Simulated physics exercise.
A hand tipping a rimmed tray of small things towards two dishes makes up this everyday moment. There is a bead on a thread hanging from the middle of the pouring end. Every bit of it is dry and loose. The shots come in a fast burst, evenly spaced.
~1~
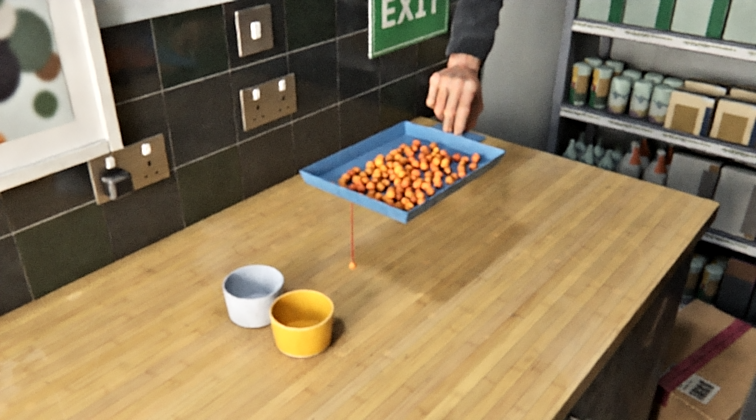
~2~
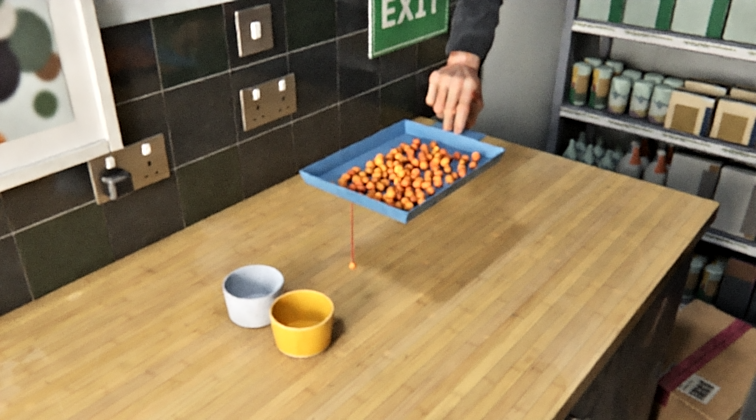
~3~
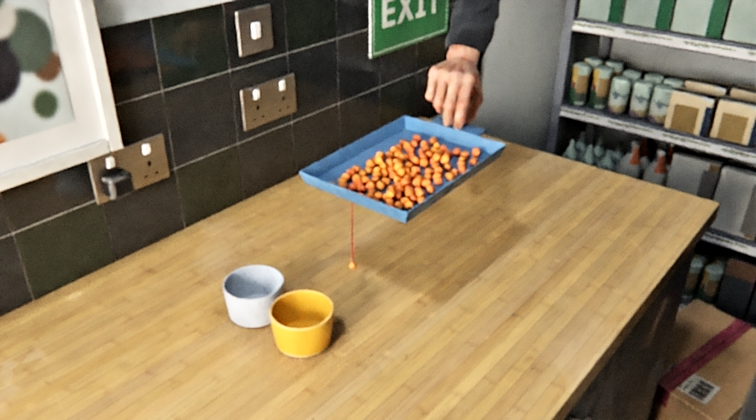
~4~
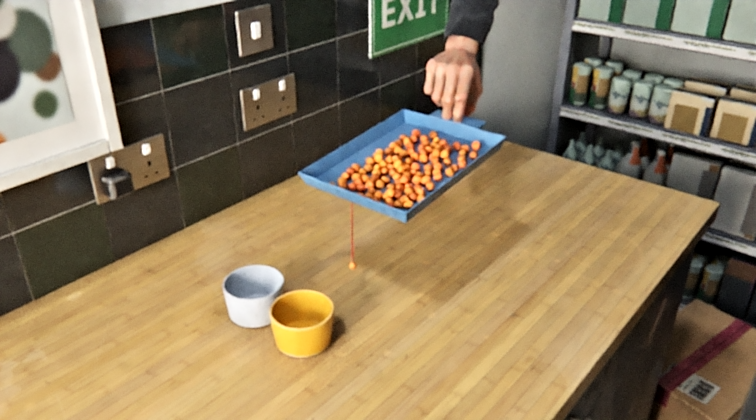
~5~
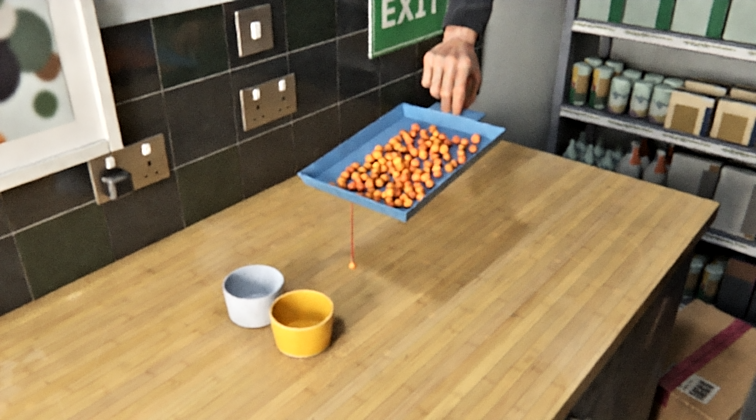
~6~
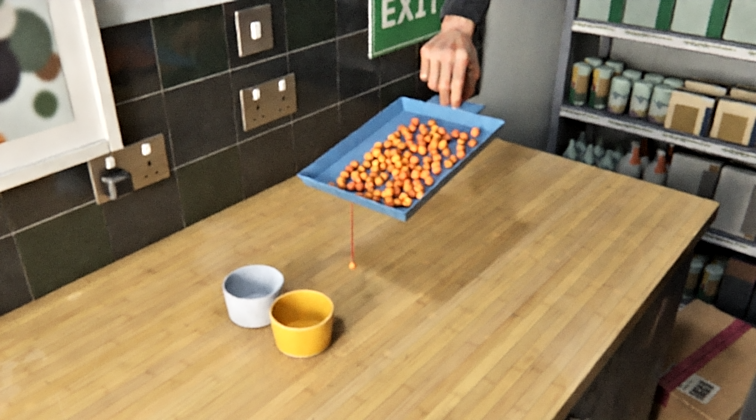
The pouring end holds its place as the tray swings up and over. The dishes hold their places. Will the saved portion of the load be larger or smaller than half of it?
Looks like most of the load ends up spilled, you see.
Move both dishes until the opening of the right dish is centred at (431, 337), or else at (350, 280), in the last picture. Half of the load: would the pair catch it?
For the earlier try a smaller portion is kept, for the later one a smaller portion.
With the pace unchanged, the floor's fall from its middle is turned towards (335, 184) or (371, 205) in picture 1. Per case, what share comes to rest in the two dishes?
I'd put it at some 10 % and then some 20 %.
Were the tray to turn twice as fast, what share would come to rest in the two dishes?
Close to 20 in a hundred.
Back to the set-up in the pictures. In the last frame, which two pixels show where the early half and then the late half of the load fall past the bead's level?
The opening half passes (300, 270), the closing half (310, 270).
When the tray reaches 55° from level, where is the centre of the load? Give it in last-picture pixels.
Centre estimate: (363, 163).
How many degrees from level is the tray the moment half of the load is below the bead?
Reading: Some 100°.
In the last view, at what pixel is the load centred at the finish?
Resting centre, last picture - approx. (308, 310).
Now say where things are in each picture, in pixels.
Corners of the pouring end (306, 170) and (406, 210), level; middle of the load (407, 175), coated peanuts; left dish (232, 308); right dish (280, 337); bead on its thread (353, 266), in the first frame.
Corners of the pouring end (306, 171) and (406, 210), level; middle of the load (407, 174), in the second frame.
Corners of the pouring end (305, 171) and (406, 209), tipped barely, lowest at the left corner; middle of the load (407, 172), in the third frame.
Corners of the pouring end (305, 172) and (405, 209), tipped a little, lowest at the left corner; middle of the load (407, 169), in the fourth frame.
Corners of the pouring end (304, 173) and (404, 209), tipped a little, lowest at the left corner; middle of the load (406, 166), in the fifth frame.
Corners of the pouring end (304, 173) and (404, 209), tipped a little, lowest at the left corner; middle of the load (405, 163); left dish (232, 308); right dish (280, 337), in the sixth frame.
Just after the last frame, tray tipped steeply; every one on the tray.
A moment on, tray tipped right over; the larger part on the tray; roughly a quarter in the air.
Further on, tray tipped past a quarter turn; about a tenth in the right dish; about a tenth in the left dish; the larger part outside both.
When it is over, tray tipped past a quarter turn; about a tenth in the right dish; about a tenth in the left dish; the larger part outside both.
